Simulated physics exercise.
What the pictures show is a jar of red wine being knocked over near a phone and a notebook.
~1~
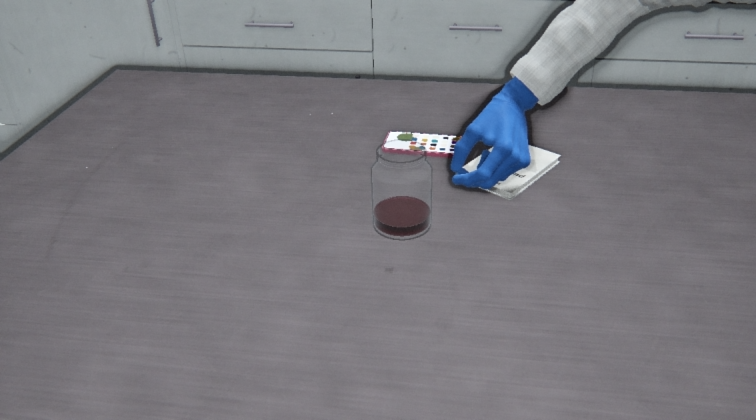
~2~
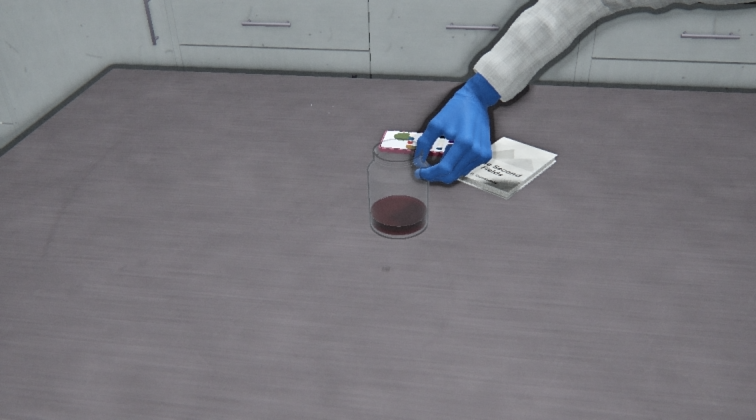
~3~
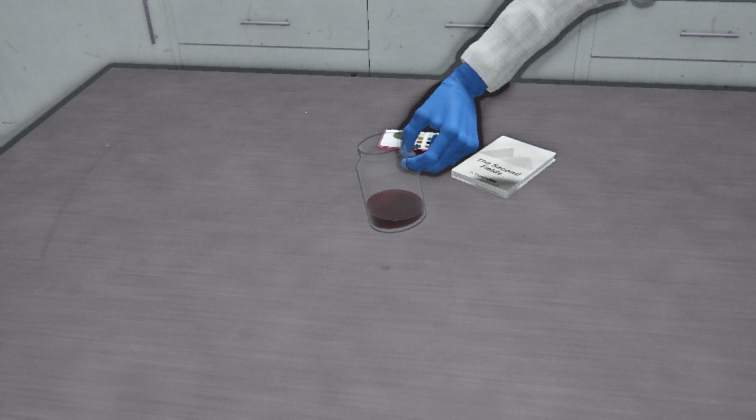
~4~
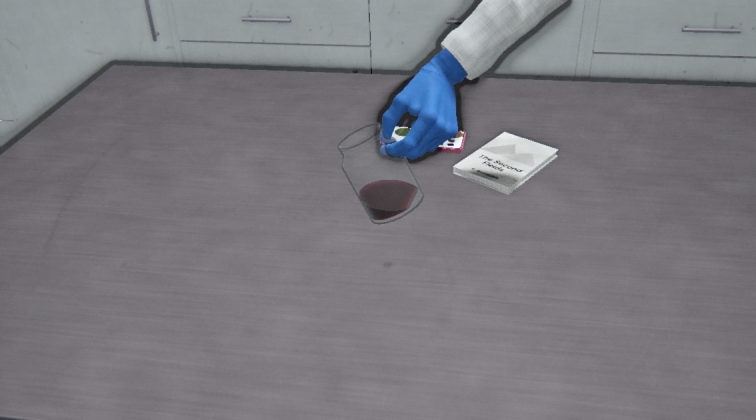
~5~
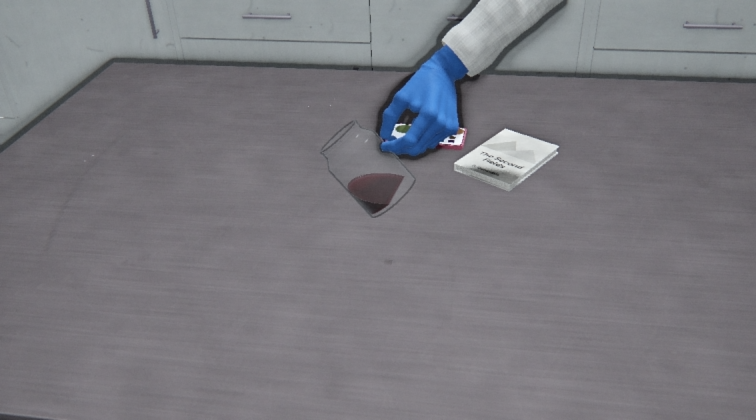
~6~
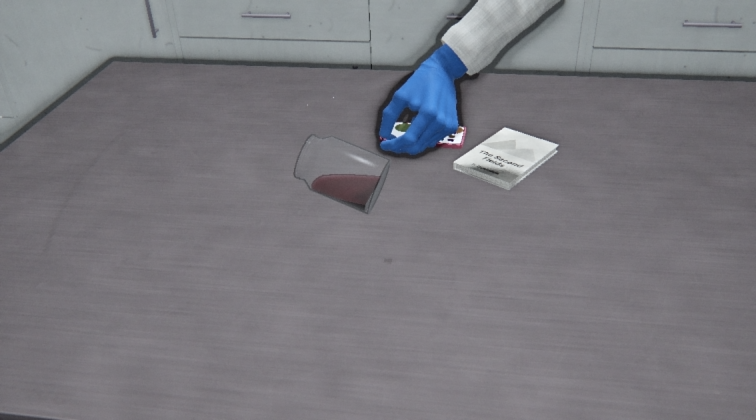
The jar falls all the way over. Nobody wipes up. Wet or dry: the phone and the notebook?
My prediction: The phone stays free of the spill. The notebook stays free of the spill.
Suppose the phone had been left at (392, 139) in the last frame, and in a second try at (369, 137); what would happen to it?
The first time it is missed, and the second time it is missed.
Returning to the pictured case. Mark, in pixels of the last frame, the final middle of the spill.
(193, 183).
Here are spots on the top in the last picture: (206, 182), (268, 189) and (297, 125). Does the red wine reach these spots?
Taking them in order, I'd say covered, covered and safe.
Soon after, the puddle covers about as much as a saucer; the phone is dry; the notebook is dry.
Later, the puddle covers about as much as a plate; the phone is dry; the notebook is dry.
In the end, the puddle covers about as much as a plate; the phone is dry; the notebook is dry.
